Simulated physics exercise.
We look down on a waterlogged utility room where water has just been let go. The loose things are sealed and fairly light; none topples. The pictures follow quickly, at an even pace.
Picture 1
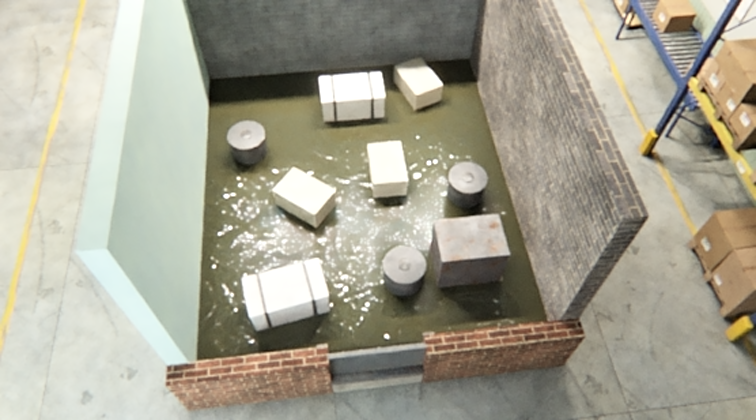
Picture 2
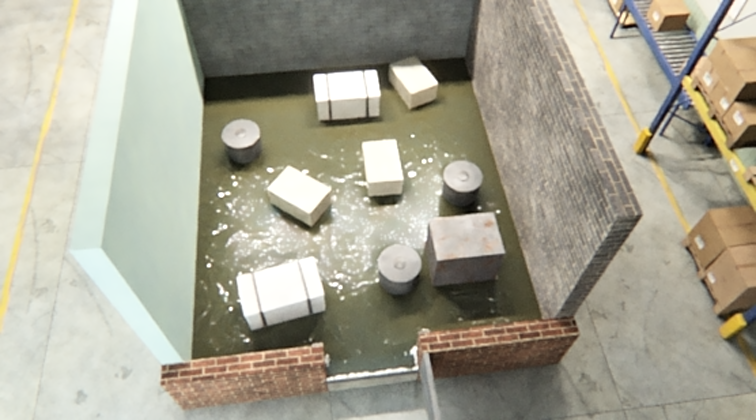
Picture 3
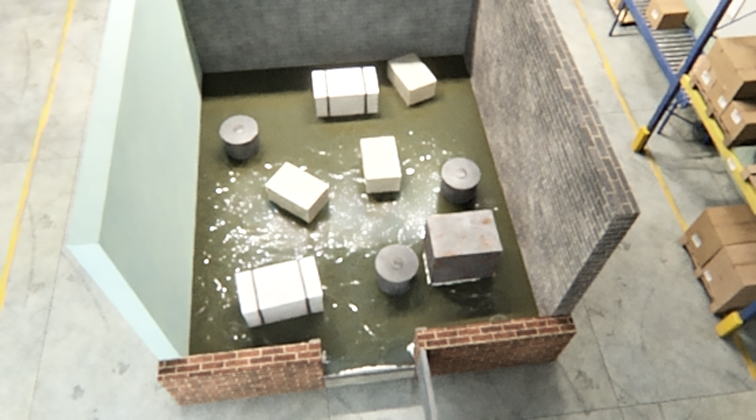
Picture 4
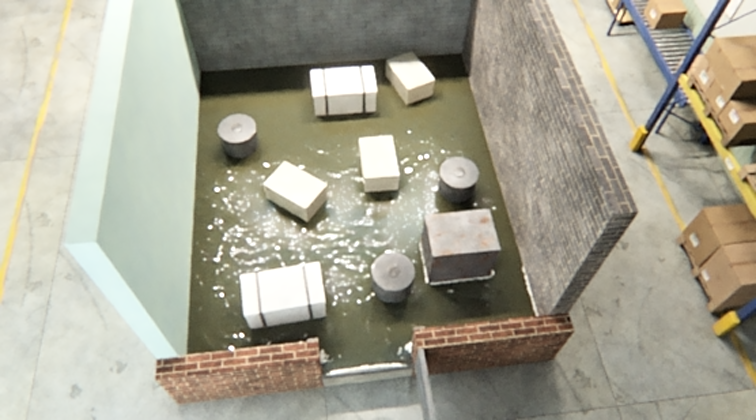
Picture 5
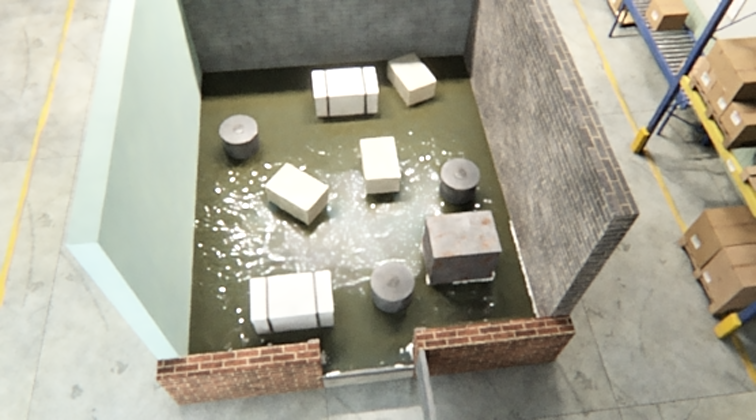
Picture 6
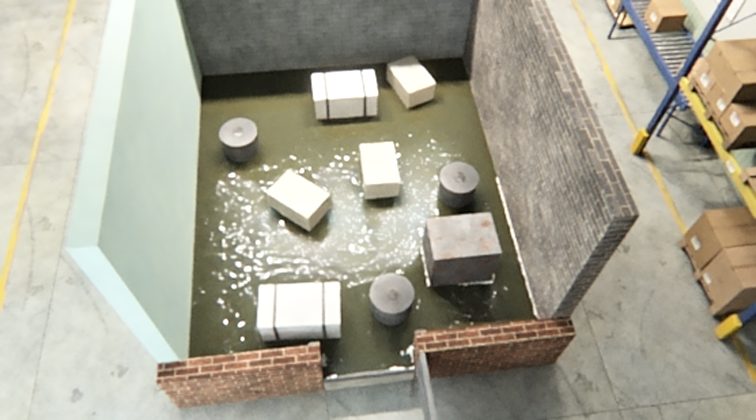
A gate in the low brick wall swung open, and then the nearest white strapped box drifted slightly right and toward the opening as a grey drum edged nearer, while most other objects barely moved.
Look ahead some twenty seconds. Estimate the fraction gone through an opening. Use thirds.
It is one to two thirds.
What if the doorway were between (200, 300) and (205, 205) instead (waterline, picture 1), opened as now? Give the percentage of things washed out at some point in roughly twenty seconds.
About 60 per cent.
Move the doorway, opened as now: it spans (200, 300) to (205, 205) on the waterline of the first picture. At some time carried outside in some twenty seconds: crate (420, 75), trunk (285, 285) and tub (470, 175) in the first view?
In turn: No, out, stays.
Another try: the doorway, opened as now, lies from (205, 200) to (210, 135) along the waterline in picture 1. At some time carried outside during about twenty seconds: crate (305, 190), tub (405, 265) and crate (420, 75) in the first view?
In that order: Washed out, inside, still in.
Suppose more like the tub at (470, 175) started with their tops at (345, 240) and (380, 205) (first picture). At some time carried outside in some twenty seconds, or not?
In turn: Yes, out.
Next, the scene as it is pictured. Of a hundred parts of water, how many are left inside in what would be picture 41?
Close to 58 %.
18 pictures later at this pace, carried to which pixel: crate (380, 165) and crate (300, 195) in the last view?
Near (371, 229) and (323, 273).
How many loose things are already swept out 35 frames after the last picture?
It comes to 4.
A moment on, 1 of 8 are out; 7 afloat.
Next, 2 of 8 are out; 6 afloat.
Later, 4 of 8 are out; 4 afloat.
In the end, 4 of 8 are out; 4 afloat.
